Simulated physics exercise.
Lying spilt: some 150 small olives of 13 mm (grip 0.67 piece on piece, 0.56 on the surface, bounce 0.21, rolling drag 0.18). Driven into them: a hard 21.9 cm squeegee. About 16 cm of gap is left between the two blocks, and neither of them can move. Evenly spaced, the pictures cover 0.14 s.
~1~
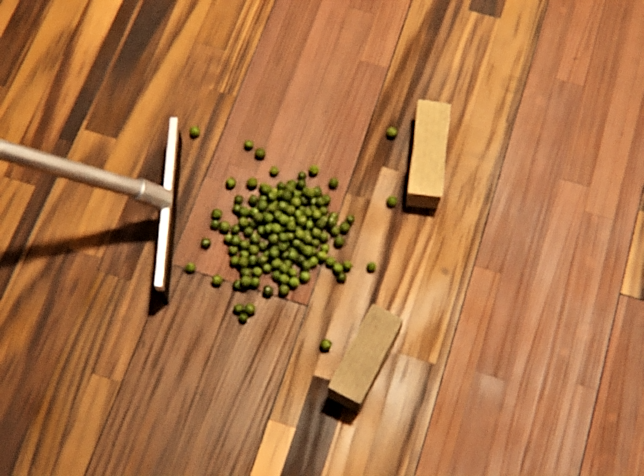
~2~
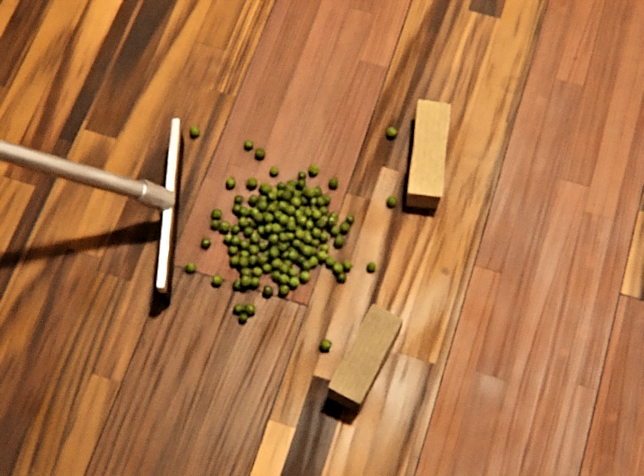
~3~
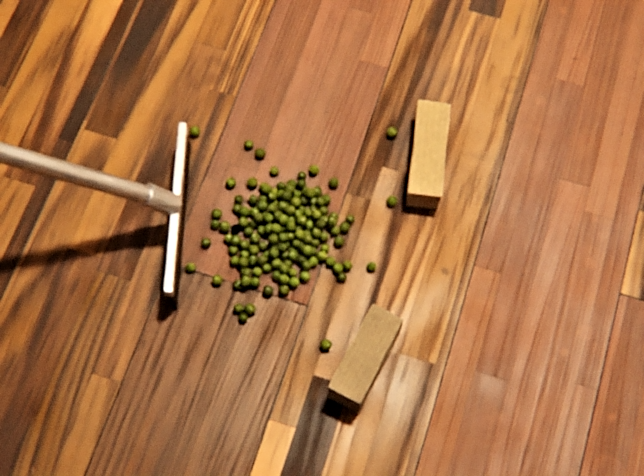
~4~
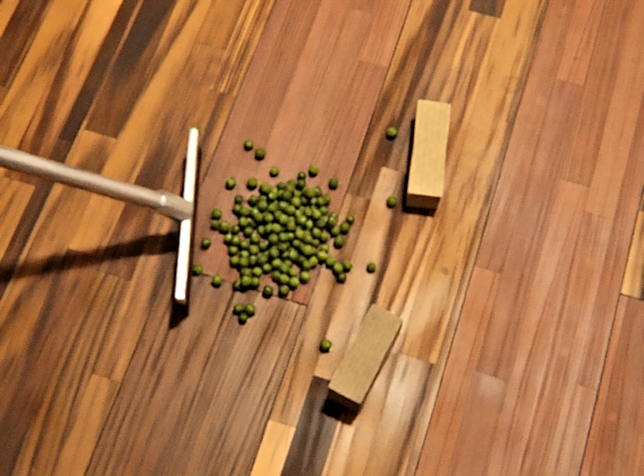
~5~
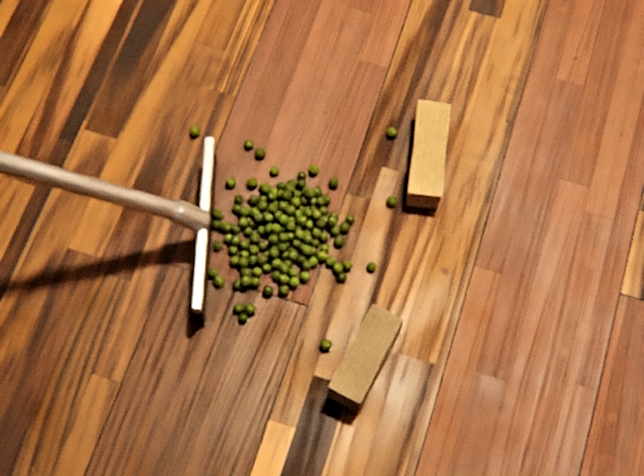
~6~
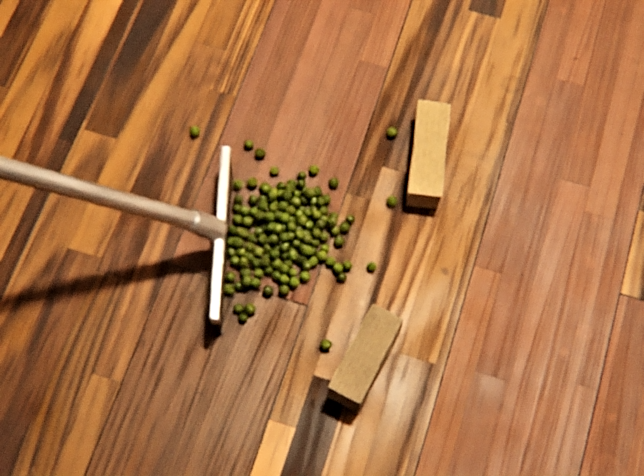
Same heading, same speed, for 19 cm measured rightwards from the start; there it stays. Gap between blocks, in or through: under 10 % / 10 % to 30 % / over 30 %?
10 % to 30 %.
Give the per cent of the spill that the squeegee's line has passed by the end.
It comes out at about 5 percent.
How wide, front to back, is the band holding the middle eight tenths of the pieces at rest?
I'd say some 18 centimetres.
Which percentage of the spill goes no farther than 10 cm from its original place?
I'd put it at close to 40 percent.
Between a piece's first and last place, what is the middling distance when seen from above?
I'd put it at around 10 centimetres.
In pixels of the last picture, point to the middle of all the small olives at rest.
At about (365, 246).
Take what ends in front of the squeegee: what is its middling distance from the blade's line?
Roughly 6 centimetres.
Then, 0.13 s after the last picture, squeegee 18 cm from its start, spill 19 cm wide; held up before the blocks 100 %.
Then, 0.27 s after the last picture, squeegee 20 cm from its start, spill 21 cm wide; in or through the gap 10 %, held up before the blocks 90 %.
Then, 0.39 s after the last picture, squeegee 20 cm from its start, spill 22 cm wide; in or through the gap 15 %, held up before the blocks 85 %.
In the end, in or through the gap 15 %, round the near block 0 %, round the far block 0 %, held up before the blocks 85 %.
